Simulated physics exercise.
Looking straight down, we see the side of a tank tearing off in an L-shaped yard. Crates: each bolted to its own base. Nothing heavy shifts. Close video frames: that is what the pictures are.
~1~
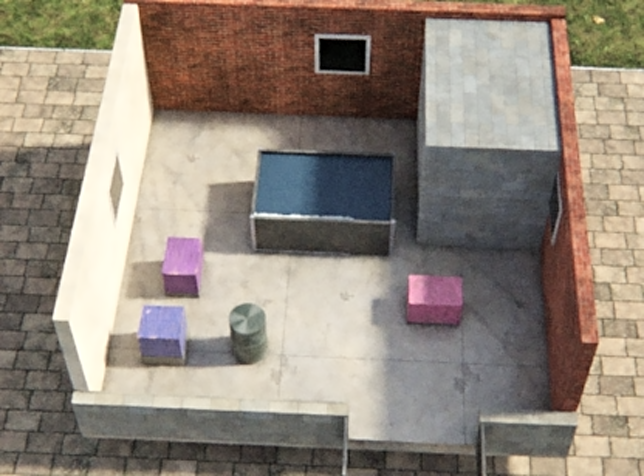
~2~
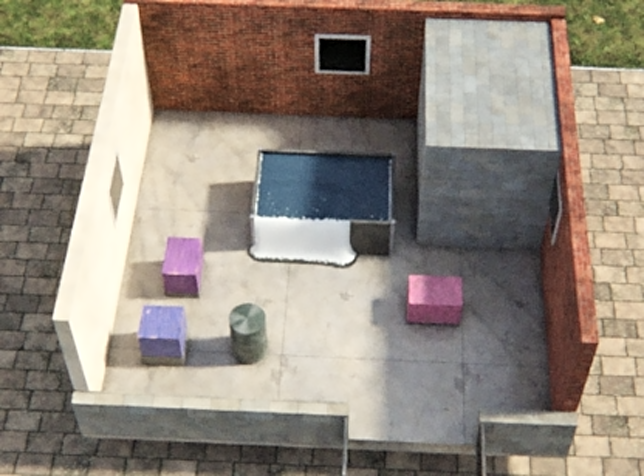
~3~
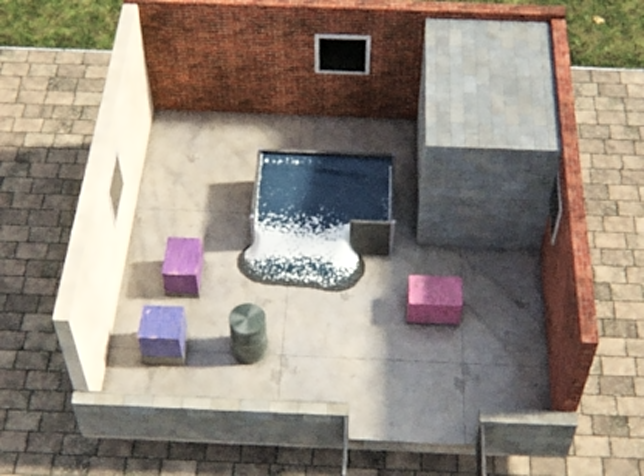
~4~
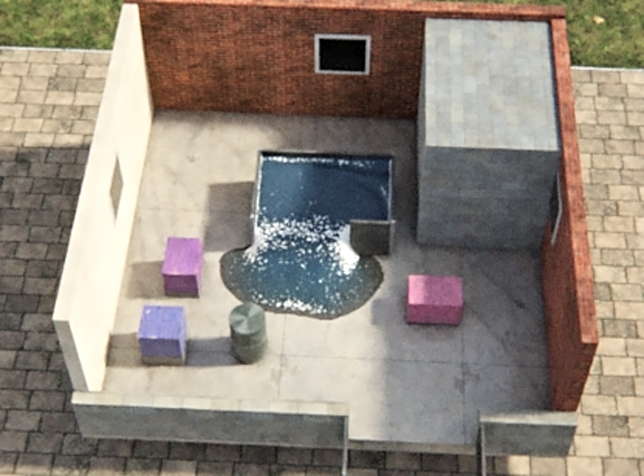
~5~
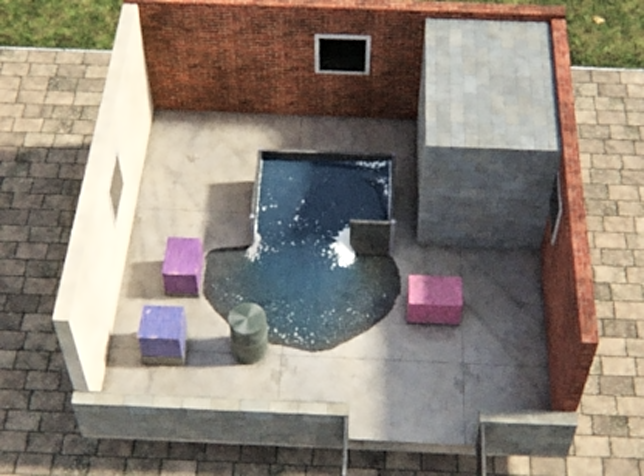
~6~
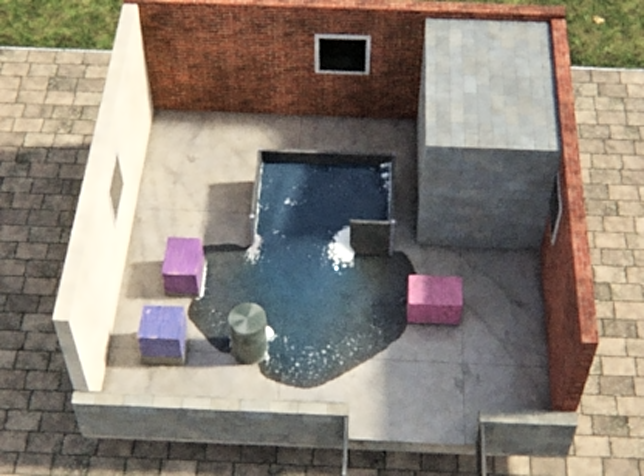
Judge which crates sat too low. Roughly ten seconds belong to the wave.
The purple crate was too low. The pink crate was too low. The blue crate was too low.
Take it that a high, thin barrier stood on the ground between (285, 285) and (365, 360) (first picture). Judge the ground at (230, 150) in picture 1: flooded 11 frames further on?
My call: Spared.
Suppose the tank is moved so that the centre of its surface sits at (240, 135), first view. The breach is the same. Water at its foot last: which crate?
The pink one.
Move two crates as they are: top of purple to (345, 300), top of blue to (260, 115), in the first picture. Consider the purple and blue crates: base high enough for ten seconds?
One by one: The purple one is wetted, the blue one is safe.
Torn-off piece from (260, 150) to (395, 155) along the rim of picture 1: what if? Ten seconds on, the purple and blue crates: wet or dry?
So the purple goes wet while the blue remains untouched.
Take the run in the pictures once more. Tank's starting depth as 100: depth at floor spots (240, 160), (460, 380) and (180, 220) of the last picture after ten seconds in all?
Readings in sequence: 6, 8, 2 percent.
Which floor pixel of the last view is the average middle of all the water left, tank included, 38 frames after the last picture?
I'd place it roughly at (294, 303).
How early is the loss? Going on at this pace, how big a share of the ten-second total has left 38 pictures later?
Roughly 80 per cent.
A moment on, water covers 35 % of the floor; the purple crate water round its plinth, the pink crate water round its plinth, the blue crate water round its plinth.
Next, water covers 40 % of the floor; the purple crate water round its plinth, the pink crate water round its plinth, the blue crate water round its plinth.
Then, water covers 55 % of the floor; the purple crate water round its plinth, the pink crate water round its plinth, the blue crate water round its plinth.
Later, water covers 80 % of the floor; the purple crate water round its plinth, the pink crate water round its plinth, the blue crate water round its plinth.
In the end, water covers 100 % of the floor; the purple crate was topped, the pink crate was topped, the blue crate was topped.
